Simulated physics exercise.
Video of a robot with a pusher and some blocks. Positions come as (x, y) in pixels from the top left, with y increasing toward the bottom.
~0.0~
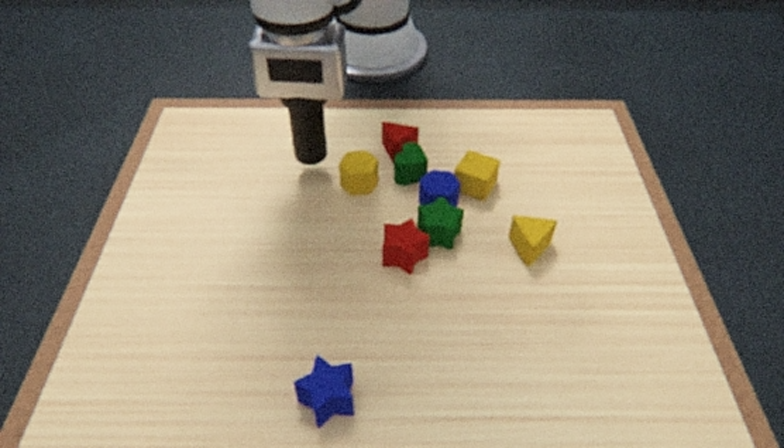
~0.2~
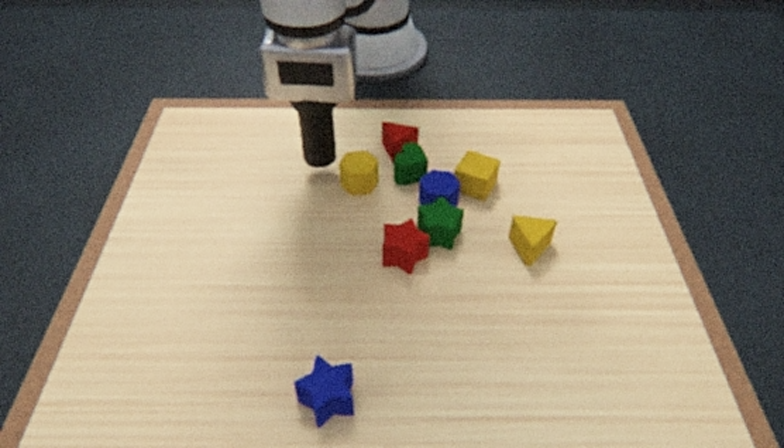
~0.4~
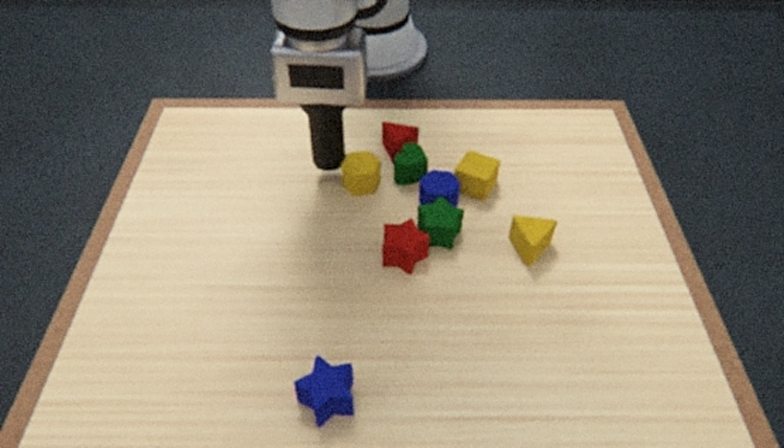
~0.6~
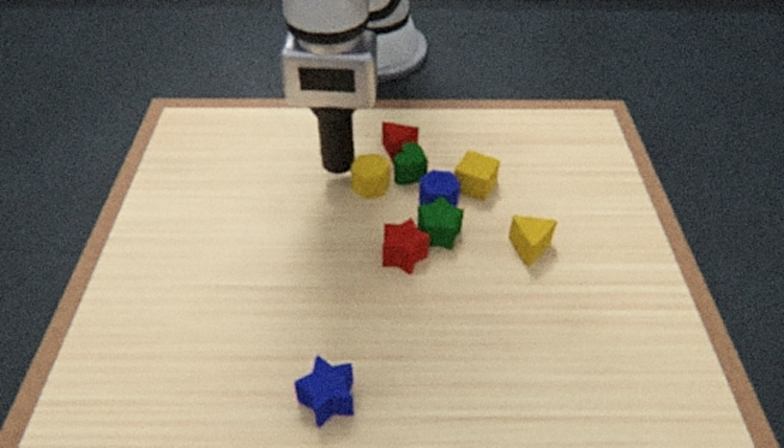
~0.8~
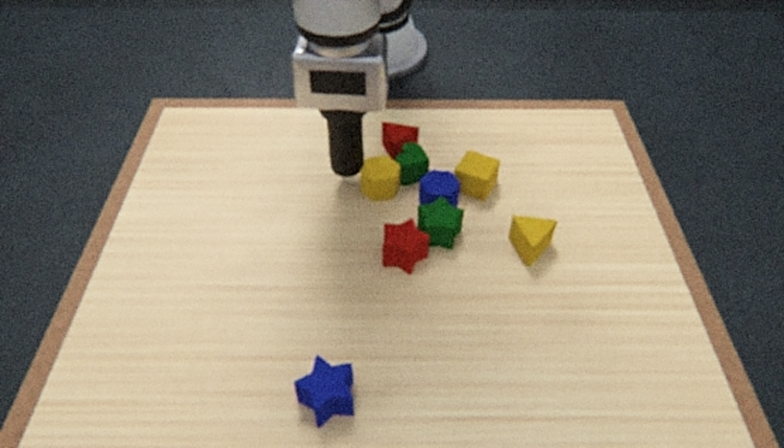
A pale wooden board with a brown edge lies on a dark surface, seen from above and in front by a still camera. A grey and white robot arm holds a black pusher at the upper left, near yellow, red, green and blue blocks clustered right of it, with a blue star alone below. The pusher slides slightly right, meets the yellow hexagon and nudges it toward the green block.
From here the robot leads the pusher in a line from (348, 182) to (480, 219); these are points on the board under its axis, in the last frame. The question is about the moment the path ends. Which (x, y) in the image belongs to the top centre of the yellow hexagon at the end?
Expect it around (521, 204).
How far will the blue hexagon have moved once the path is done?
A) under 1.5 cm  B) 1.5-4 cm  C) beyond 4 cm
That would be C.
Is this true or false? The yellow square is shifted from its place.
That is false.
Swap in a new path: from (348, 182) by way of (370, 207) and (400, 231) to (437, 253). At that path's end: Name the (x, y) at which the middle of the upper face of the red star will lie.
I'd say the red star ends with its top centre at (417, 253).
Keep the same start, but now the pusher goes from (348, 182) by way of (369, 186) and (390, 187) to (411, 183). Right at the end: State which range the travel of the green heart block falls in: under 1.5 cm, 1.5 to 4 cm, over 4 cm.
Overall it shifts between 1.5 and 4 cm.
The first path, step by step. One third of the way, pusher at (393, 179); yellow hexagon at (427, 181); green heart block at (426, 153), turned 70° anticlockwise; blue hexagon at (464, 187), turned 20° anticlockwise.
Two thirds of the way, pusher at (438, 191); yellow hexagon at (474, 193); green heart block at (426, 153), turned 70° anticlockwise; blue hexagon at (512, 199), turned 15° anticlockwise; green star at (448, 218), turned 45° clockwise.
At the end, pusher at (483, 204); yellow hexagon at (521, 204); green heart block at (426, 153), turned 70° anticlockwise; blue hexagon at (560, 206), turned 25° anticlockwise; green star at (448, 218), turned 45° clockwise; yellow square unmoved.
